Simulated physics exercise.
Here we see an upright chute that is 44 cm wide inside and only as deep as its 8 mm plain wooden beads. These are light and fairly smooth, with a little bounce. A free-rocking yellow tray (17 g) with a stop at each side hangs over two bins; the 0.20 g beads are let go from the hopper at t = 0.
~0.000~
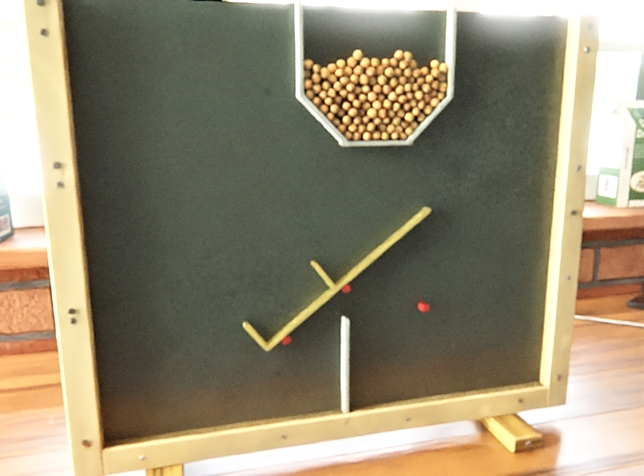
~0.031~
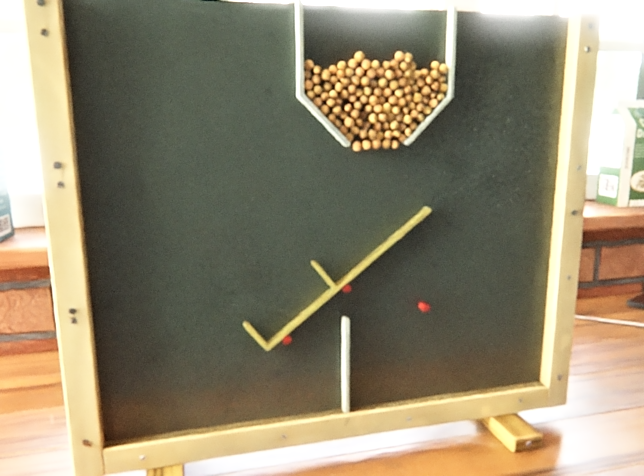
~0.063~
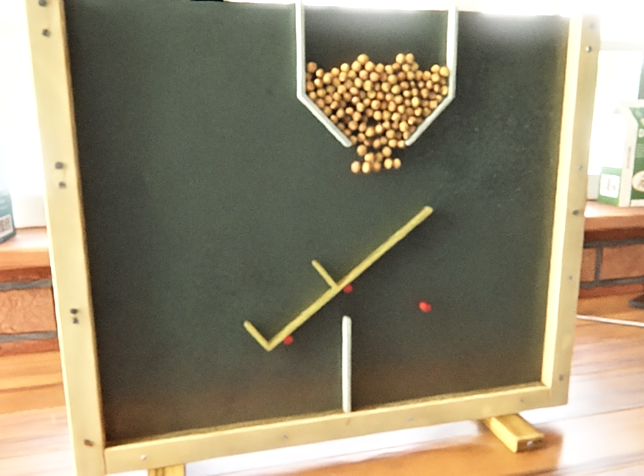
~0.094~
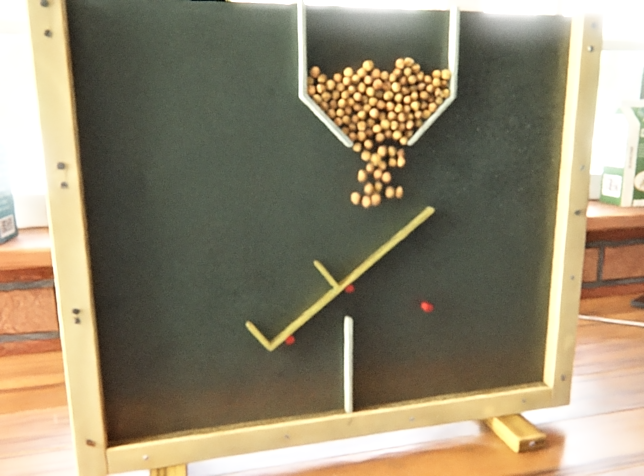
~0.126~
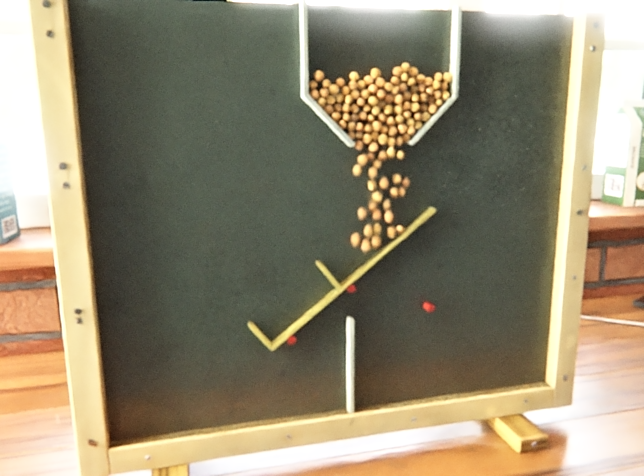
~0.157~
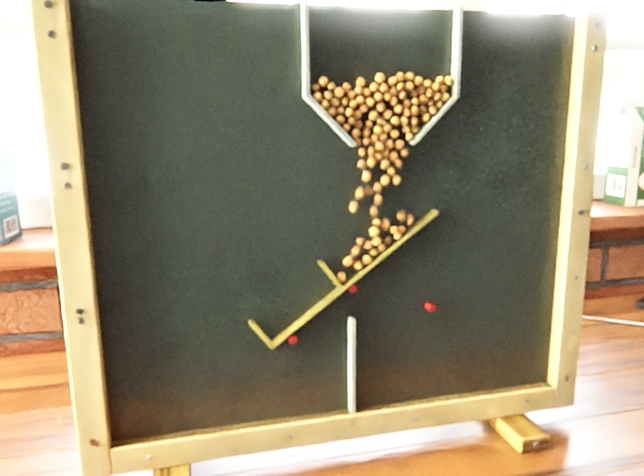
Small tan wooden beads drop from the opened bottom of a pale-edged hopper, first a few, then a loose stream, landing on a slanted yellow tray and gathering against its middle upright. The tray, low at the left, barely shifts above a short white divider, with red dots nearby. Seen from the front, the dark, wood-framed board stands on a wooden surface before a brick wall and bright windows.
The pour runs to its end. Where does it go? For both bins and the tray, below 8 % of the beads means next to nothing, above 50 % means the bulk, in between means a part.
Once it's quiet, the right bin holds the lion's share, the left bin holds barely any, and the tray holds a modest share.
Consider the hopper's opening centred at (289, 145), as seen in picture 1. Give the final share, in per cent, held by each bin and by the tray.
In per cent: Right bin = 0; left bin = 65; tray = 35.
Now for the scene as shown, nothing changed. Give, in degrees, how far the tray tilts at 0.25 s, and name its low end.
25° or so, left end low.
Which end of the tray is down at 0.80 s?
The tray's right end is the low one.
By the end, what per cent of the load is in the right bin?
I'd put it at around 80 in a hundred.
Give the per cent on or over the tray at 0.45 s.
Around 95 per cent of the load.
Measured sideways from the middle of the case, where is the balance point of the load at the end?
It sits around 9 cm right of centre.
After 0.25 s 60 % have left the hopper; tray left end down 25°; on or over it 60 %, past it to the left 0 %, to the right 0 %.
After 0.45 s 100 % have left the hopper; tray right end down 18°; on or over it 95 %, past it to the left 0 %, to the right 5 %.
After 0.80 s 100 % have left the hopper; tray right end down 18°; on or over it 45 %, past it to the left 0 %, to the right 55 %.
All still by 2.5 s, right bin 80 %, left bin 5 %, tray 20 %; tray left end down 38°.
